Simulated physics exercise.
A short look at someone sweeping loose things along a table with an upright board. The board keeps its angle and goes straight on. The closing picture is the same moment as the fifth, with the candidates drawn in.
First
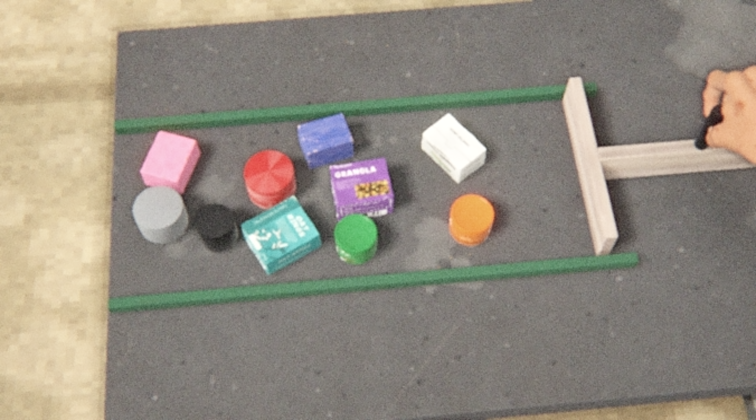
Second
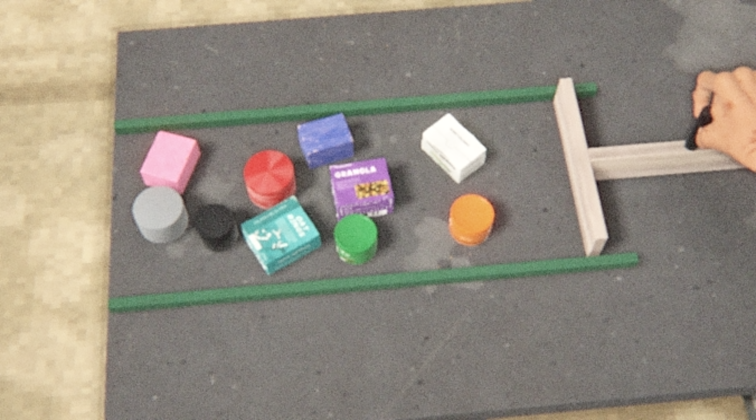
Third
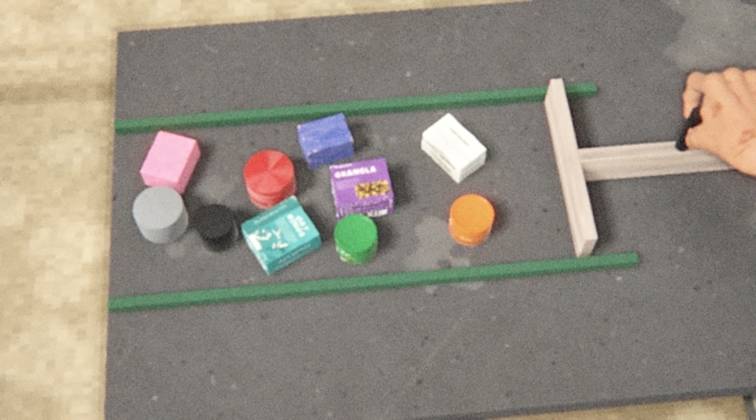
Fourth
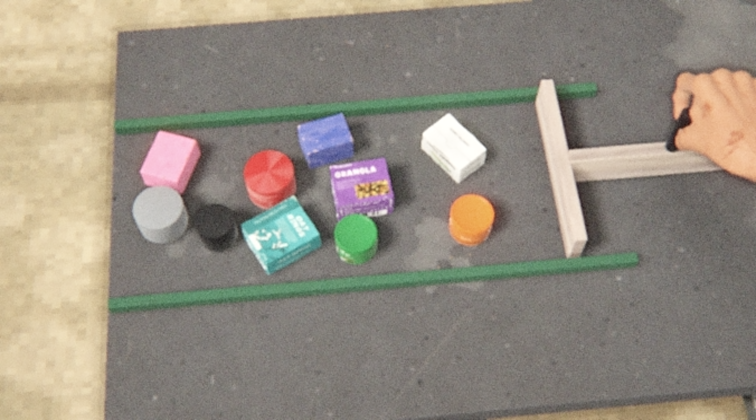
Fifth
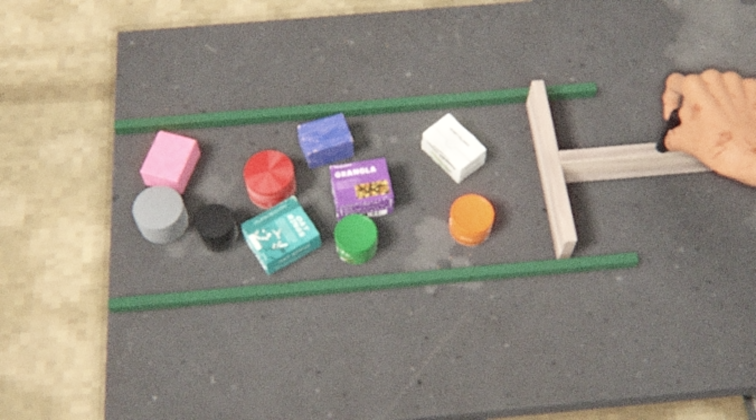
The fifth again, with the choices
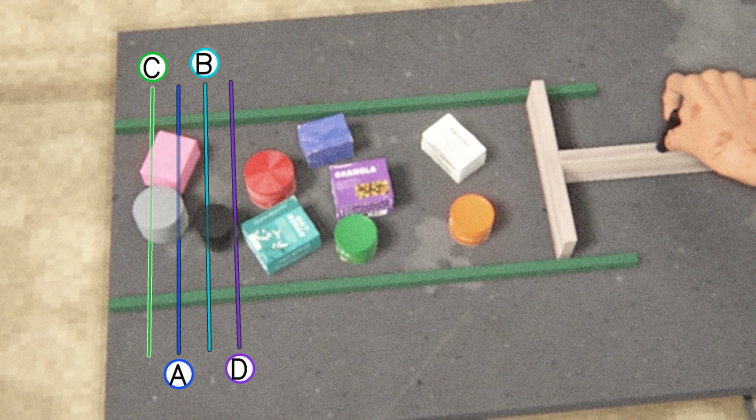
A pale wooden board on a handle, gripped by a hand at the right, slides slowly and steadily left across a dark tabletop seen from above. Between two green rails lie a pink block, grey and black pots, a red tin, blue, turquoise and purple boxes, a green tub, and a white box above an orange jar. The board touches none of them, and they and the camera stay still.
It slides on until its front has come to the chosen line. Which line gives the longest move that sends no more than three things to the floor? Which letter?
No farther than B.
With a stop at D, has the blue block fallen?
By then, no.
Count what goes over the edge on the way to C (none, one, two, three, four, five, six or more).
Six or more.
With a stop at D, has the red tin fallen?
No.
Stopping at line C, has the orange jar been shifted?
Yes.
On the marked copy, A at (179, 210); B at (207, 208); C at (151, 212); D at (235, 205).
With B. Early on, board (430, 167); orange jar (407, 226); white box (400, 146).
Further on, board (305, 177); grey pot (149, 207); black pot (184, 228).
At the end, board (207, 186); grey pot over the edge; black pot over the edge; three fallen.
As for the rest, A drops four; C drops seven; D is within the limit but short.
